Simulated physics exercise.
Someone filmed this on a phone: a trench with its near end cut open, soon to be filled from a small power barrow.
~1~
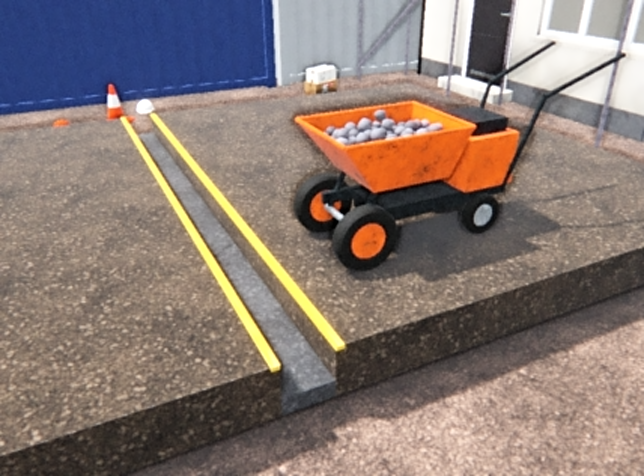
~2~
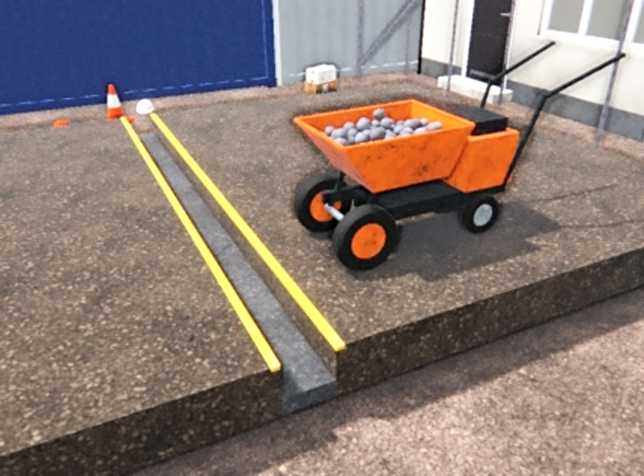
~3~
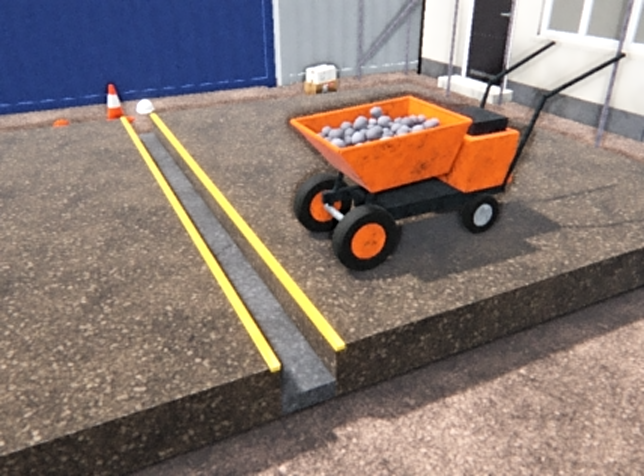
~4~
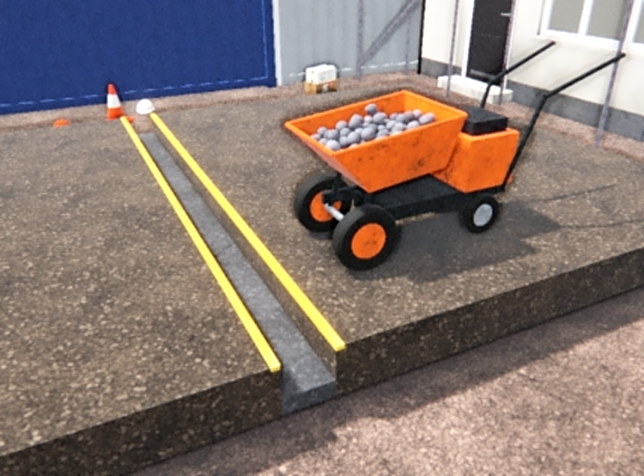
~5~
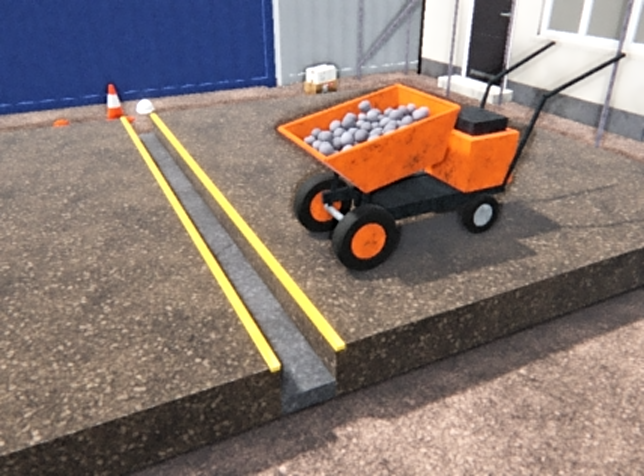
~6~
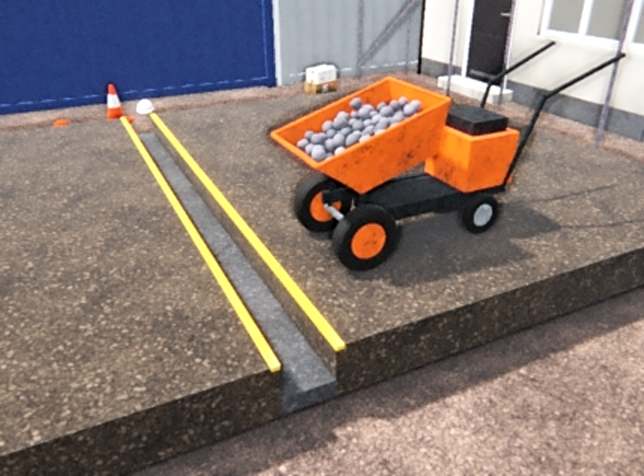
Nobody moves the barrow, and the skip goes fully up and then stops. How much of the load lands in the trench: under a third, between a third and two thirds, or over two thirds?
Between a third and two thirds.
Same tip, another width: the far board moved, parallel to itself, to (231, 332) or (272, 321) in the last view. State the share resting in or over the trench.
80 % and 30 %, give or take.
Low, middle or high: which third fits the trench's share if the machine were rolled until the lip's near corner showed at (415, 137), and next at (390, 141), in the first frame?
First: The middle third. Second: Above two thirds.
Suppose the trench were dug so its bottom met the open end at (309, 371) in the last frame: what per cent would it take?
50 %.
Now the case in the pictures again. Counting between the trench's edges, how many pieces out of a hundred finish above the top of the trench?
Around 5 per cent.
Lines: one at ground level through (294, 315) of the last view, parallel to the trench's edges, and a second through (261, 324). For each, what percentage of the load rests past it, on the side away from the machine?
Around 90 per cent for the first, around 40 per cent for the second.
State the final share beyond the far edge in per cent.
My estimate is around 40 percent.
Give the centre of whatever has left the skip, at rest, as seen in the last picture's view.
Close to (233, 285) in the last view.
Soon after the last picture, skip tipped steeply; all in the skip.
A little later, skip tipped steeply; most in the skip; a small part in or heaped over the trench; a stray few beyond it; a small part falling.
Later still, skip tipped right over; about a quarter in the skip; about half in or heaped over the trench; about a third beyond it.
By the end, skip tipped right over; about two thirds in or heaped over the trench; about a third beyond it.
